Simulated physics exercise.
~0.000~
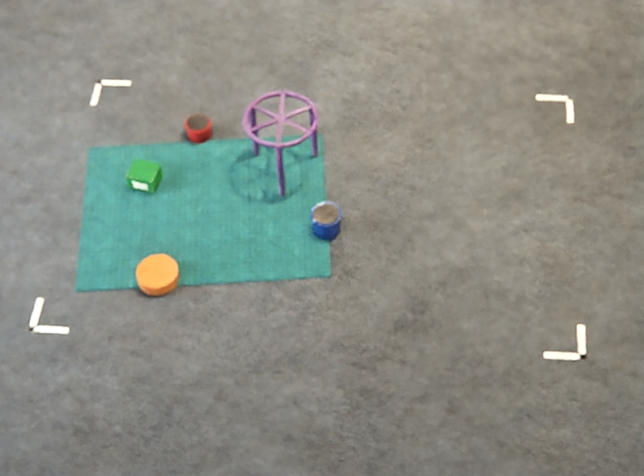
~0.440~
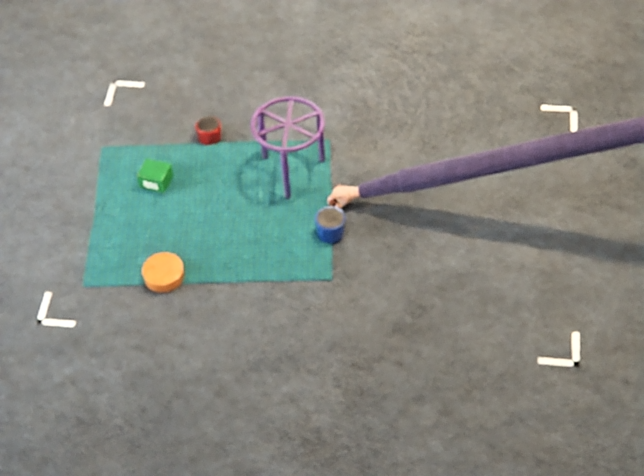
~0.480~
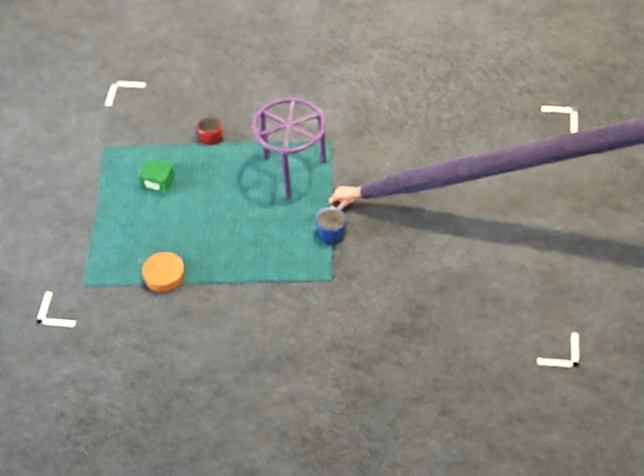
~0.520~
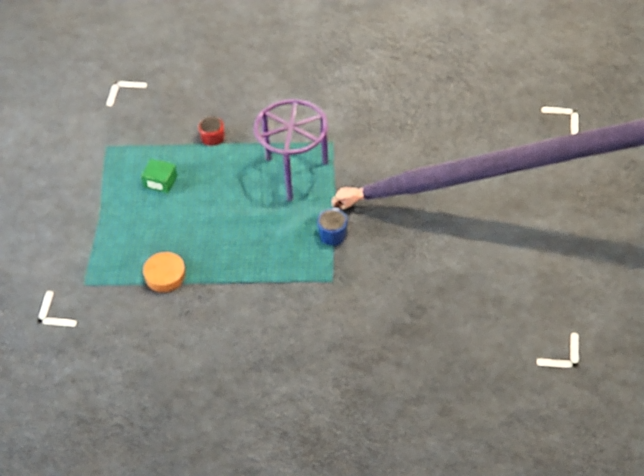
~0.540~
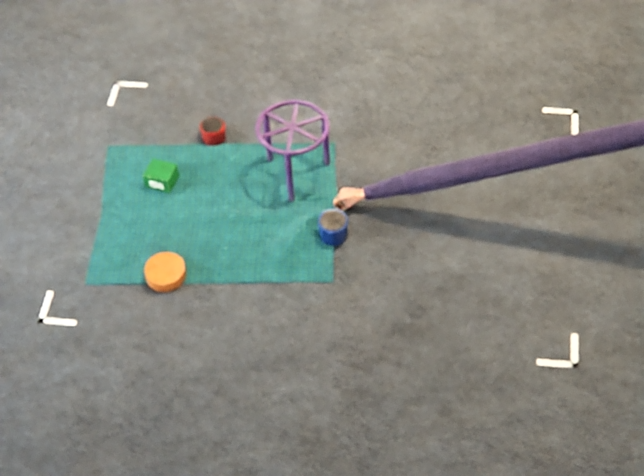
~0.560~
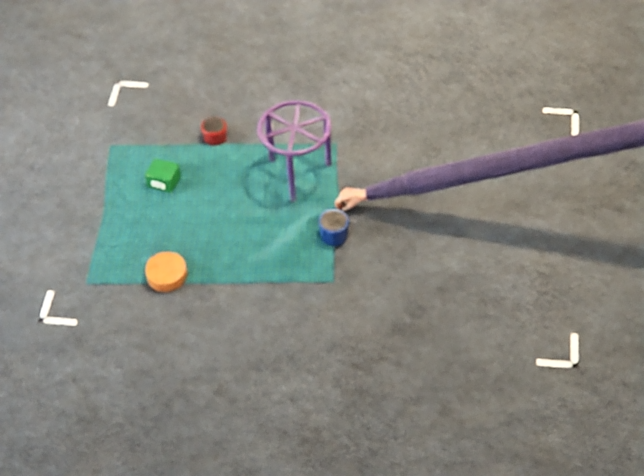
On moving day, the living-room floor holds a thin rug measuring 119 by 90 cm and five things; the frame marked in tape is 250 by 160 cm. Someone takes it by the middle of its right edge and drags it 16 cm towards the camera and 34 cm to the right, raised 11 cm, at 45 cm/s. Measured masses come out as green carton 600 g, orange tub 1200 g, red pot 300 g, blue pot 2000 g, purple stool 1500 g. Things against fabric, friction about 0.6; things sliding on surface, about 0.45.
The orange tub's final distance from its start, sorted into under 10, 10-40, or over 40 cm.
Distance: 10-40 cm.
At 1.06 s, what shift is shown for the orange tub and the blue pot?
Shifts - orange tub: Around 15 cm; blue pot: Around 20 cm.
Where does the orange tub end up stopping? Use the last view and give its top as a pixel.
Check near (224, 261) - that's where it comes to rest.
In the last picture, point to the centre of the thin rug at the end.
Around (285, 213).
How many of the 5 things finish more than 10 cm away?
It adds up to 5.
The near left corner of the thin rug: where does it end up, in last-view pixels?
About (145, 262).
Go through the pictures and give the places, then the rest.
In the first picture, shows, orange tub (157, 271); thin rug corners (75, 292) (89, 148) (331, 277).
In the second picture, shows, thin rug corners (82, 287) (102, 147); grip (333, 206).
In the third picture, shows, thin rug corners (83, 286) (103, 147); grip (335, 207).
In the fourth picture, shows, thin rug corners (84, 285) (106, 146); grip (337, 208).
In the fifth picture, shows, thin rug corners (85, 285) (108, 146); grip (339, 208).
In the sixth picture, shows, orange tub (165, 268); thin rug corners (86, 284) (110, 145) (334, 282); grip (340, 209).
By 0.8 s, middle of the thin rug at (241, 205); orange tub 11 cm off its start, purple stool 16 cm off its start, green carton 16 cm off its start.
By 1.1 s, middle of the thin rug at (260, 213); orange tub 17 cm off its start, purple stool 28 cm off its start, green carton 27 cm off its start.
By 1.3 s, middle of the thin rug at (281, 212); orange tub 25 cm off its start at (217, 262), purple stool 40 cm off its start at (361, 152), green carton 38 cm off its start at (230, 177).
By 1.6 s, middle of the thin rug at (285, 213); orange tub 28 cm off its start, purple stool 42 cm off its start, green carton 40 cm off its start.
By 2.2 s, middle of the thin rug at (285, 213); orange tub 28 cm off its start at (224, 261), purple stool 42 cm off its start at (365, 153), green carton 40 cm off its start at (234, 178), blue pot 26 cm off its start at (376, 239).
